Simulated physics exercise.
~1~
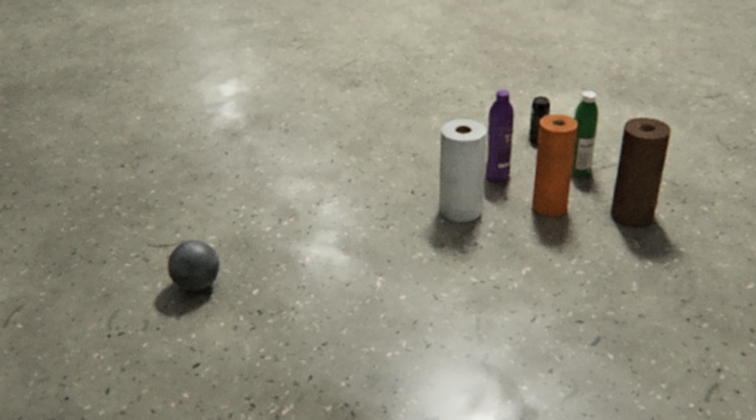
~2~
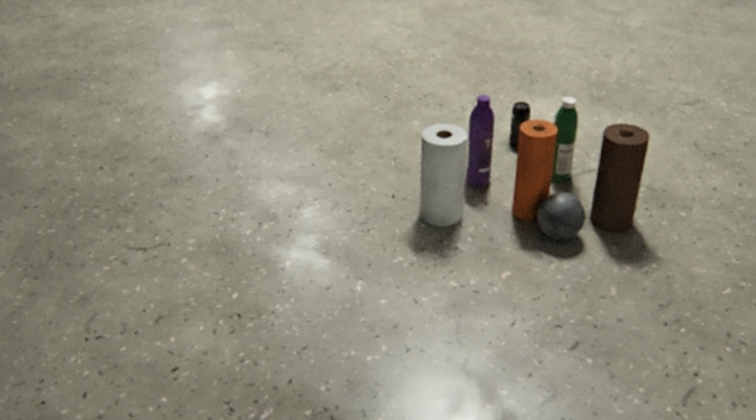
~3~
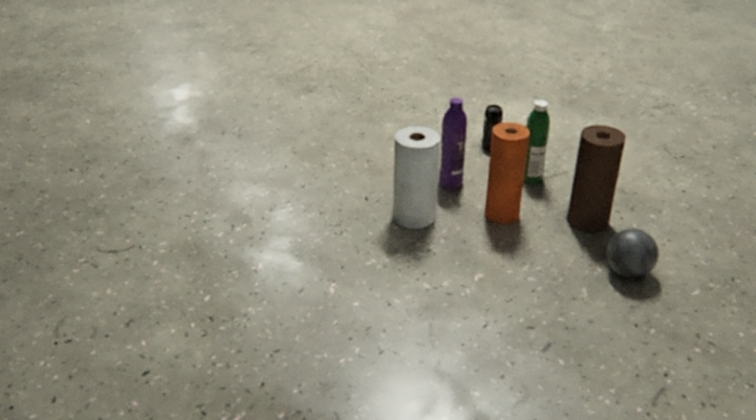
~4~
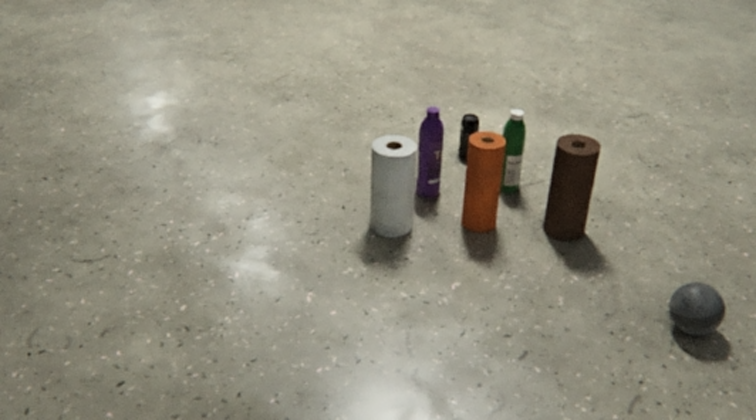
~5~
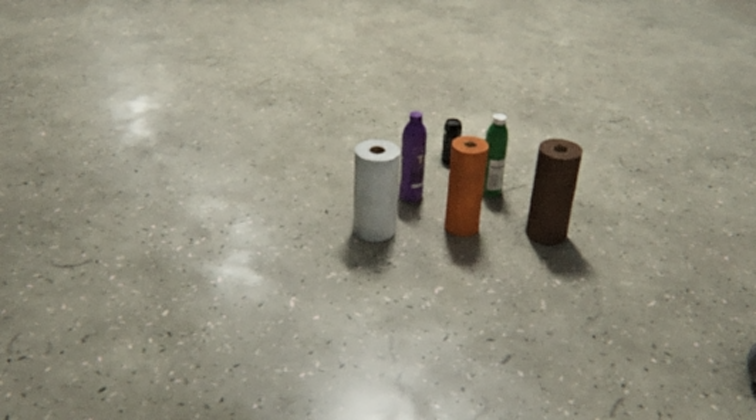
A dark grey ball sits alone at the left on a speckled, shiny grey floor, seen from above at an angle. To the right stands a cluster of upright things, with white, orange and dark brown rolls in front and a purple bottle, a small black can and a green bottle behind. The ball travels right and appears just in front of the gap between the orange and brown rolls. It then moves past the brown roll, heading right and toward the viewer, as the view shifts slightly. Finally it slips almost out of sight at the right edge, leaving everything else standing.
